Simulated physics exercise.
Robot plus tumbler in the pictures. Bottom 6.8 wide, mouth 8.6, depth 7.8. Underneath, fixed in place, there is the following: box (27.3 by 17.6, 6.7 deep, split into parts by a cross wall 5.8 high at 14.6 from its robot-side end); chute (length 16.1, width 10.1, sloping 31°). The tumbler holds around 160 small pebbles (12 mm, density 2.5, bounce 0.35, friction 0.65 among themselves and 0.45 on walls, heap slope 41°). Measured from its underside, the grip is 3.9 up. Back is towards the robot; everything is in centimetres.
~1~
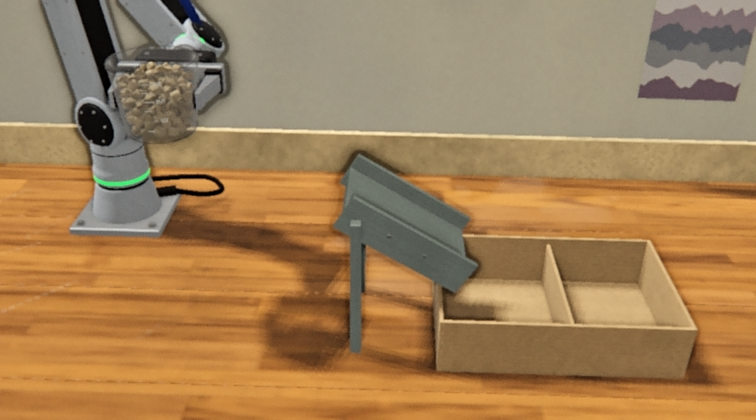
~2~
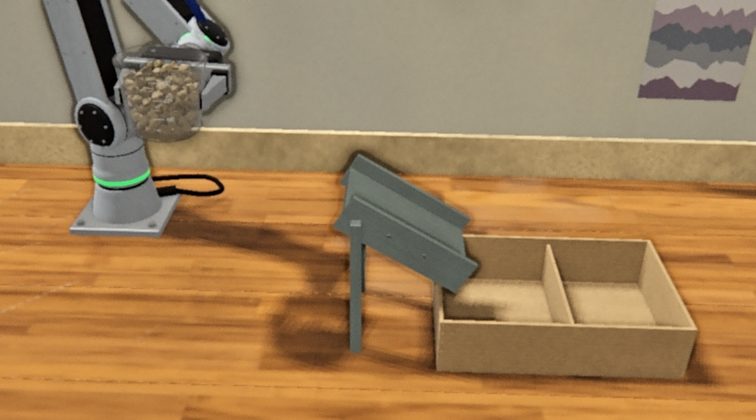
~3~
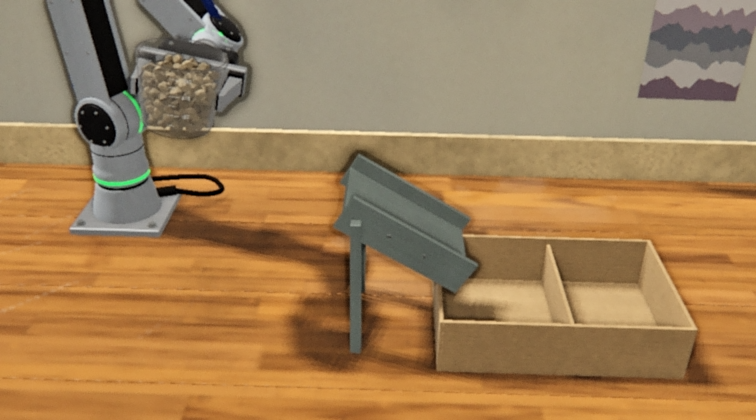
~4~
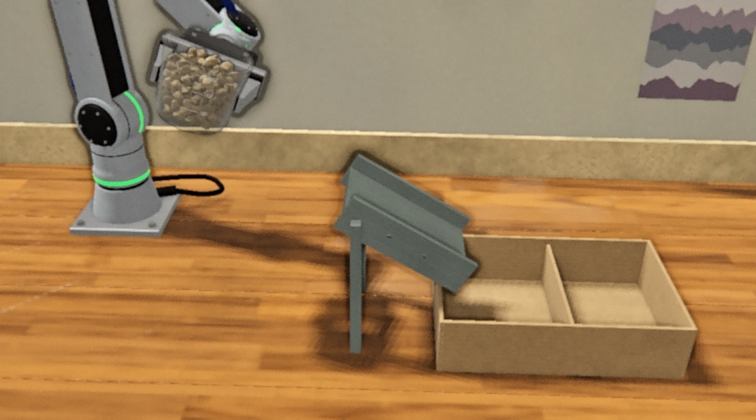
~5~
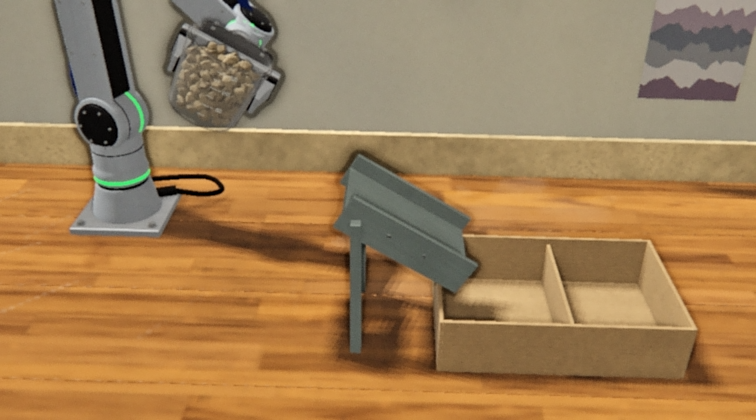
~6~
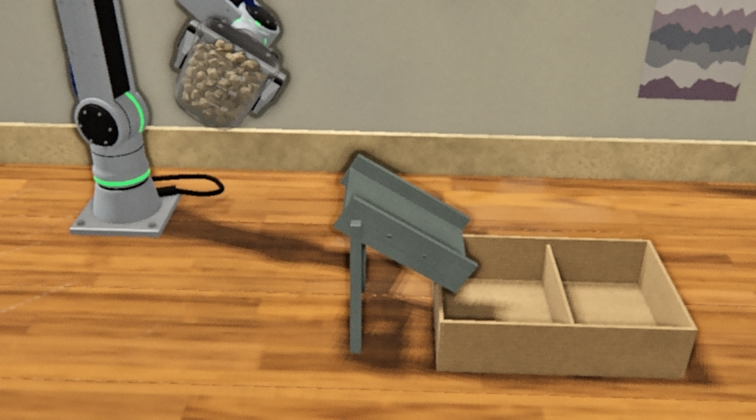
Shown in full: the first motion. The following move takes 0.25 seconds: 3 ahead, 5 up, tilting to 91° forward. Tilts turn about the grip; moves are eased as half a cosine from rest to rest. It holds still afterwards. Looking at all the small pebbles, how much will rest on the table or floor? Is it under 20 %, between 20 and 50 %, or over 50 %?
It is between 20 and 50 %.
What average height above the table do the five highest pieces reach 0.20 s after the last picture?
Roughly 38 cm.
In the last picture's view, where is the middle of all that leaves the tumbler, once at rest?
It ends up close to (332, 317).
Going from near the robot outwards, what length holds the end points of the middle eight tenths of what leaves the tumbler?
It covers roughly 42 centimetres.
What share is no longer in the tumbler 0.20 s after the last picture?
Share out: Near 0 %.
Then, 0.10 s on, tilted 52° forward, highest piece 37 above the table; 157 in the tumbler.
Then, 0.20 s on, tilted 85° forward, highest piece 39 above the table; 157 in the tumbler.
Then, 0.45 s on, tilted 91° forward, highest piece 38 above the table; 119 in the tumbler, 1 on the table or floor, 37 on the chute or in flight.
Then, 1.50 s on, tilted 91° forward, highest piece 38 above the table; 97 in the tumbler, 47 on the table or floor, 13 in the robot-side part.
In the end, 97 in the tumbler, 47 on the table or floor, 13 in the robot-side part. That is 30 % on the table or floor.
